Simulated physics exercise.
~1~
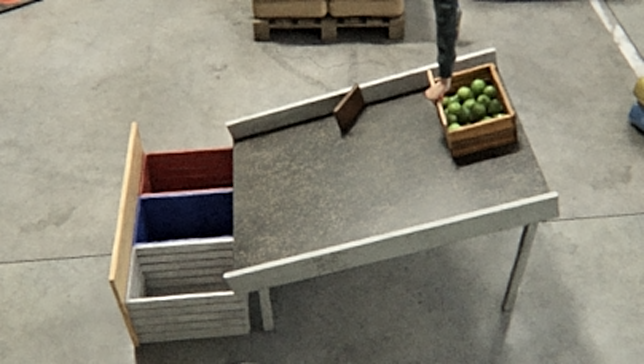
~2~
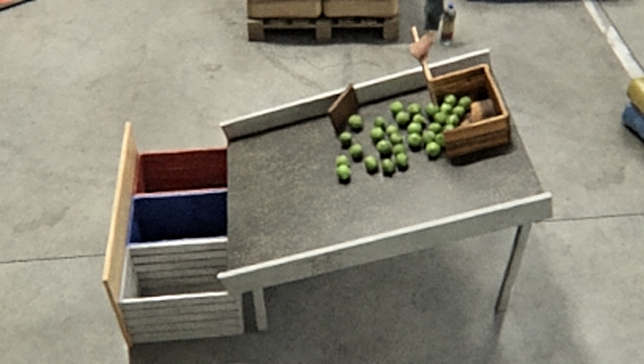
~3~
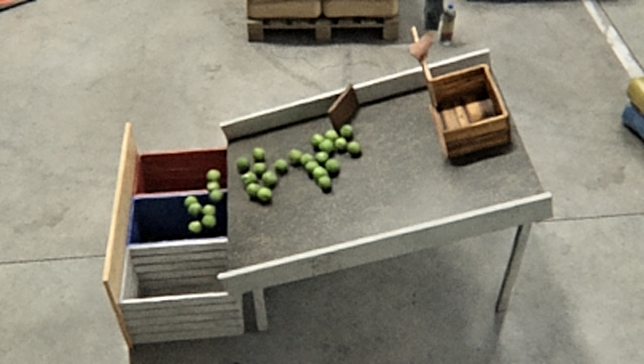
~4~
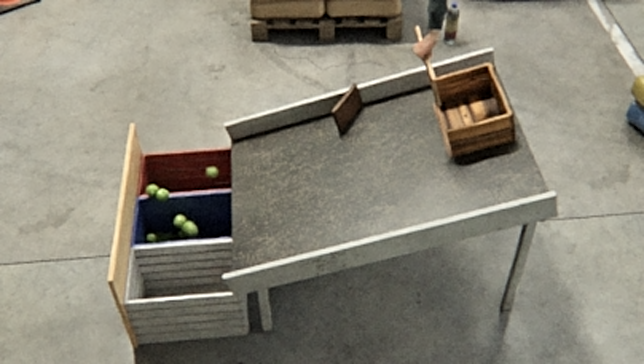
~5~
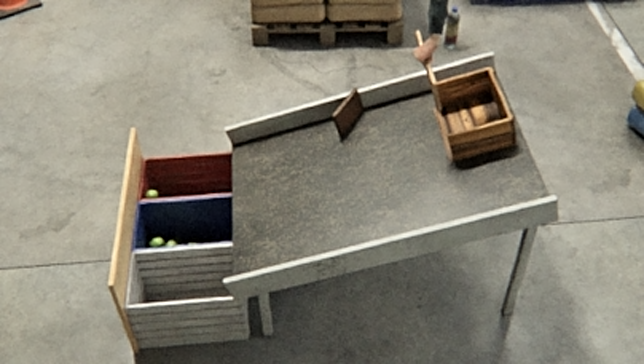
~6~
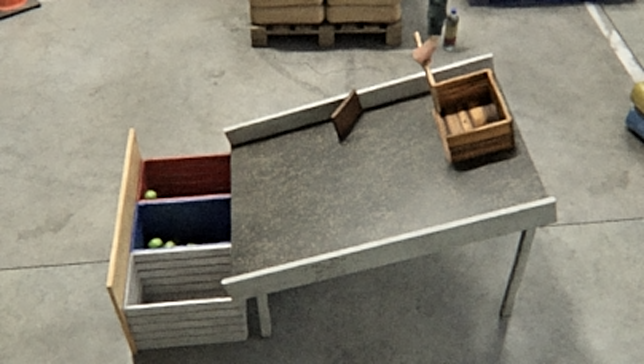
A grey sloping table with pale side rails stands on a concrete floor, seen from above by a slightly swaying camera, with a small angled board near its far edge. At its upper right sits a wooden pen full of round green apples, and under the low left edge stand a red tub, a blue tote and a white bin. The gate lifts clear, and the apples spill out and roll left down the slope in a loose spread. They drop over the edge into the blue tote and the red tub. Finally the table is bare, a few apples show in those two, and none in the white bin.
